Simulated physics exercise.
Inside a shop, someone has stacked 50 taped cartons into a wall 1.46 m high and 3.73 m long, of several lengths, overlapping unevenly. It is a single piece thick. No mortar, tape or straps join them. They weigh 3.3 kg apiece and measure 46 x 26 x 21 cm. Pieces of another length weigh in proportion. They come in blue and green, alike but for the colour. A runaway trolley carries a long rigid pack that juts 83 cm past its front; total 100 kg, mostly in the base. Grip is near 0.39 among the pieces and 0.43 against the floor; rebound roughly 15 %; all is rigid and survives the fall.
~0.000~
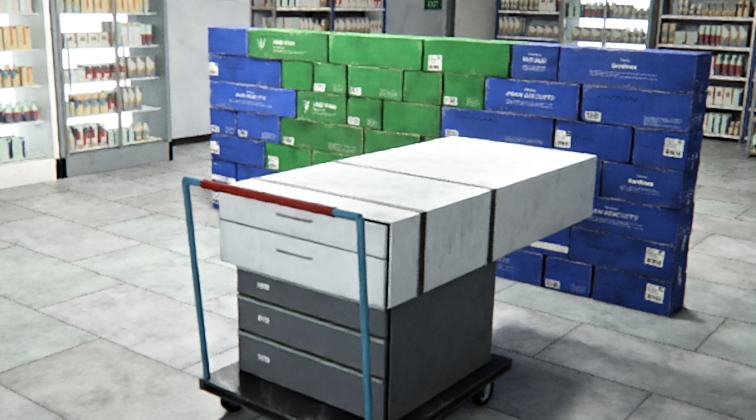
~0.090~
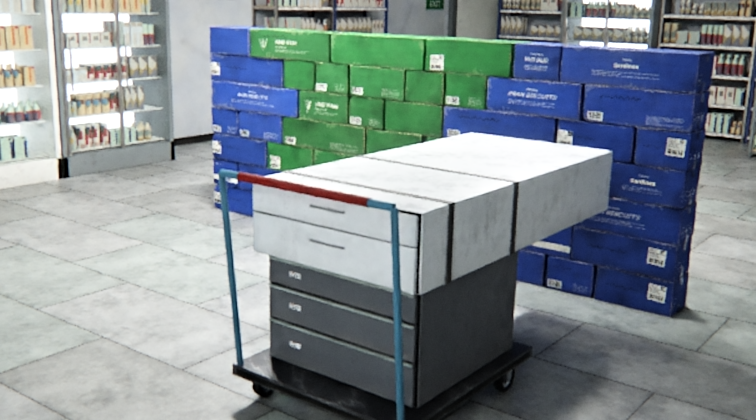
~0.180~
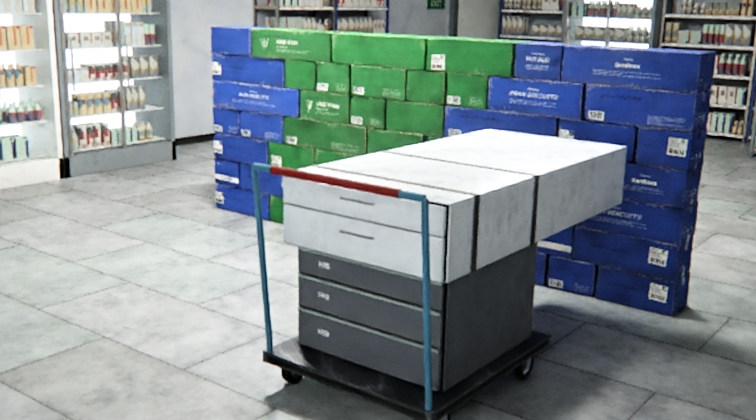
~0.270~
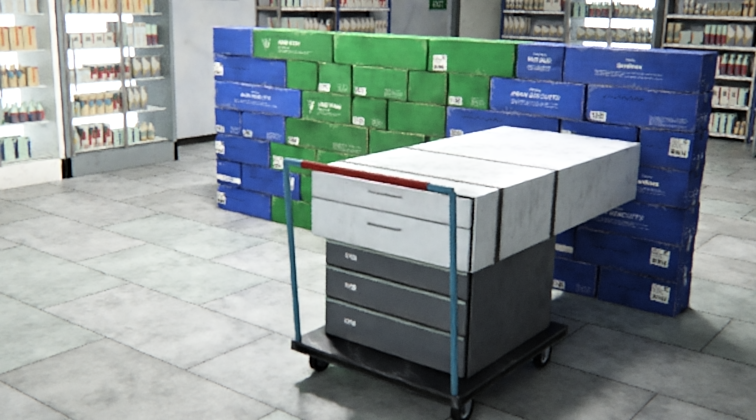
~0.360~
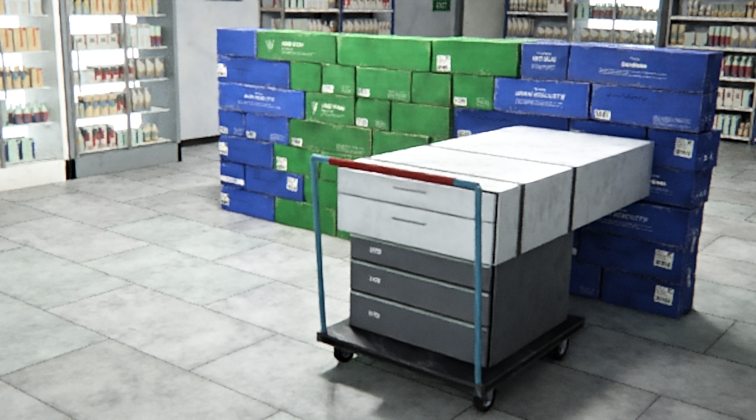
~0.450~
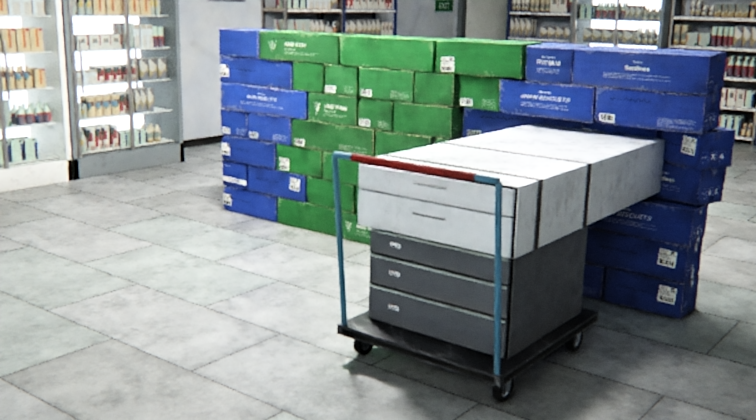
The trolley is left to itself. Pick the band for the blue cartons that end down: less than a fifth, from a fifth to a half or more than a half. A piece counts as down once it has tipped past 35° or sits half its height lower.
The part is between a fifth and a half.
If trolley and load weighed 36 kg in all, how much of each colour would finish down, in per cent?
In that case blue 40, green 10 per cent.
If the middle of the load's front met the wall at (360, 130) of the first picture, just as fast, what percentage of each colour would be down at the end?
In that case blue 0, green 30 per cent.
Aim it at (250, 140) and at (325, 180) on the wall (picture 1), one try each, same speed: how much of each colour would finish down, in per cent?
Blue 30 then 20, green 40 then 40 per cent.
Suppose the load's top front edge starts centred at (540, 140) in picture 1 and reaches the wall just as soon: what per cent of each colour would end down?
Then blue 40, green 10 per cent.
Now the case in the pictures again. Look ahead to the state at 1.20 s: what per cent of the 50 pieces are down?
20 per cent by then.
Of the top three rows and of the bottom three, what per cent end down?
From the top 40, from the bottom 0 per cent.
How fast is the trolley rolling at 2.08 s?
Roughly 0.0 m/s.
By 0.60 s, load 38 cm past the wall's line, still rolling; none of the 26 blue cartons down (0 of 50 in all colours); top blue carton tilted 16°.
By 0.86 s, load 68 cm past the wall's line, still rolling; 7 of the 26 blue cartons down (7 of 50 in all colours); top blue carton tilted 33°, 12 cm lower.
By 1.20 s, load 98 cm past the wall's line, still rolling; 8 of the 26 blue cartons down (10 of 50 in all colours); top blue carton on its side.
By 2.08 s, load 1.07 m past the wall's line, stopped; 9 of the 26 blue cartons down (11 of 50 in all colours); top blue carton on its side.
When it is over (3.9 s), load 1.07 m past the wall's line, stopped; 9 of the 26 blue cartons down (11 of 50 in all colours); top blue carton on its side; top green carton unmoved. That is 35 per cent. In pixels of the last frame, middles, top blue carton near (672, 111), top green carton near (309, 47).
